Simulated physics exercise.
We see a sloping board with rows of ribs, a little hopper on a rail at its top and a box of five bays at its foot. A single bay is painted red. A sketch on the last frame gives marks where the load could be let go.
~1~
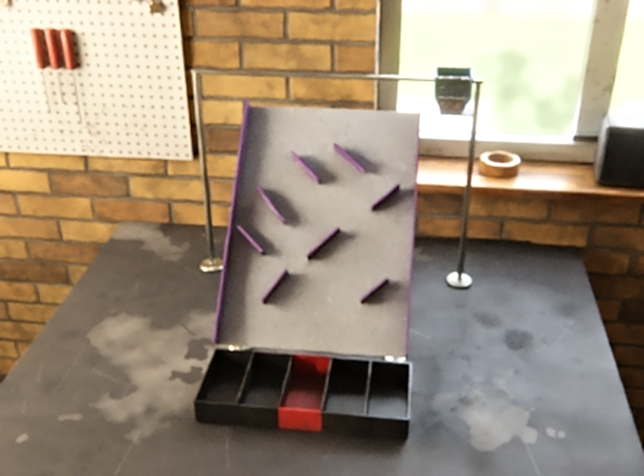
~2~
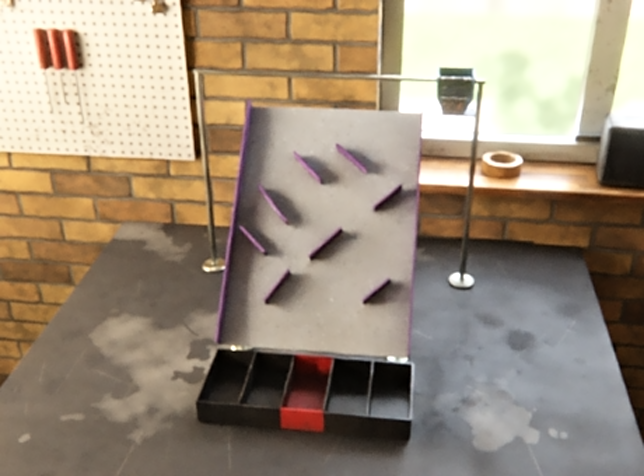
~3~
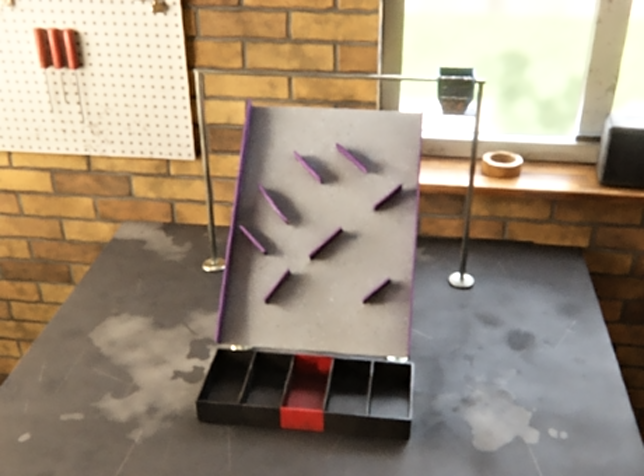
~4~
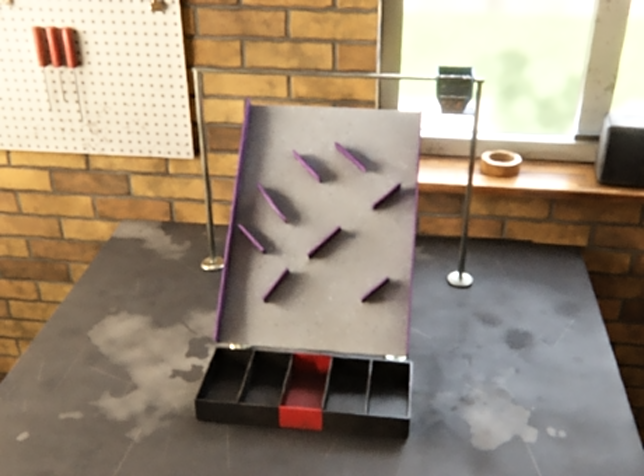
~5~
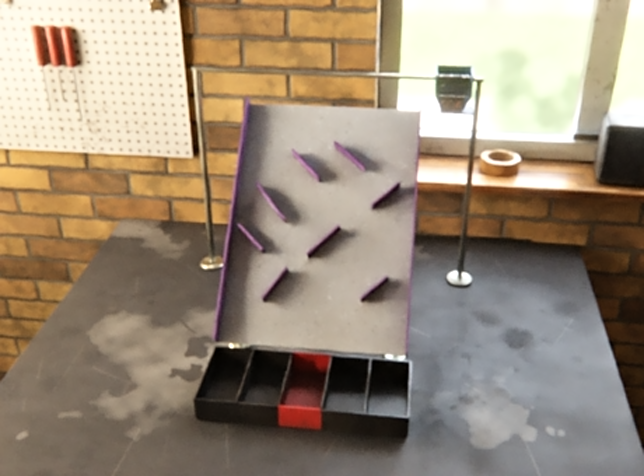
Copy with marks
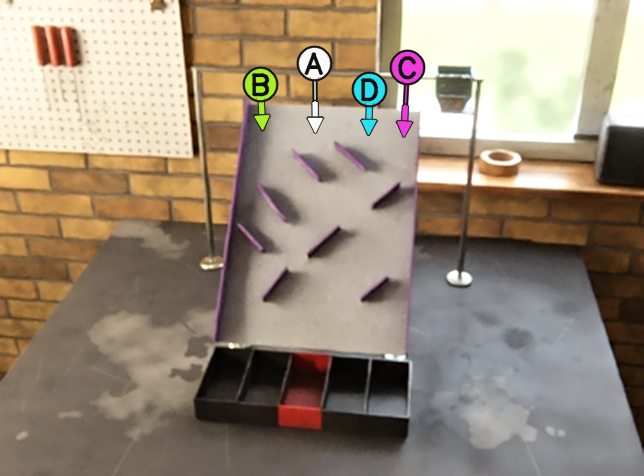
A tilted gray board with slanted purple ribs stood on a dark table above a black box with one red bay, and nothing moved apart from a very slight shake of the view.
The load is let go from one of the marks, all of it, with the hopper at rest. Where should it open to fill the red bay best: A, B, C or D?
Best: D.
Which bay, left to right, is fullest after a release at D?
The third.
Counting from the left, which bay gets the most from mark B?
The first.
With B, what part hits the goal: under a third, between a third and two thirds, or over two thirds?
Mark B gives under a third.
On the marked copy, mark A meets the board at (315, 127); mark B meets the board at (262, 124); mark C meets the board at (404, 131); mark D meets the board at (368, 129).
With A, about a quarter in the red bay, most in other bays, a stray few outside the box.
With B, about a quarter in the red bay, most in other bays.
With C, about a third in the red bay, about half in other bays, a small part outside the box.
With D, about two thirds in the red bay, about a quarter in other bays, a small part outside the box.
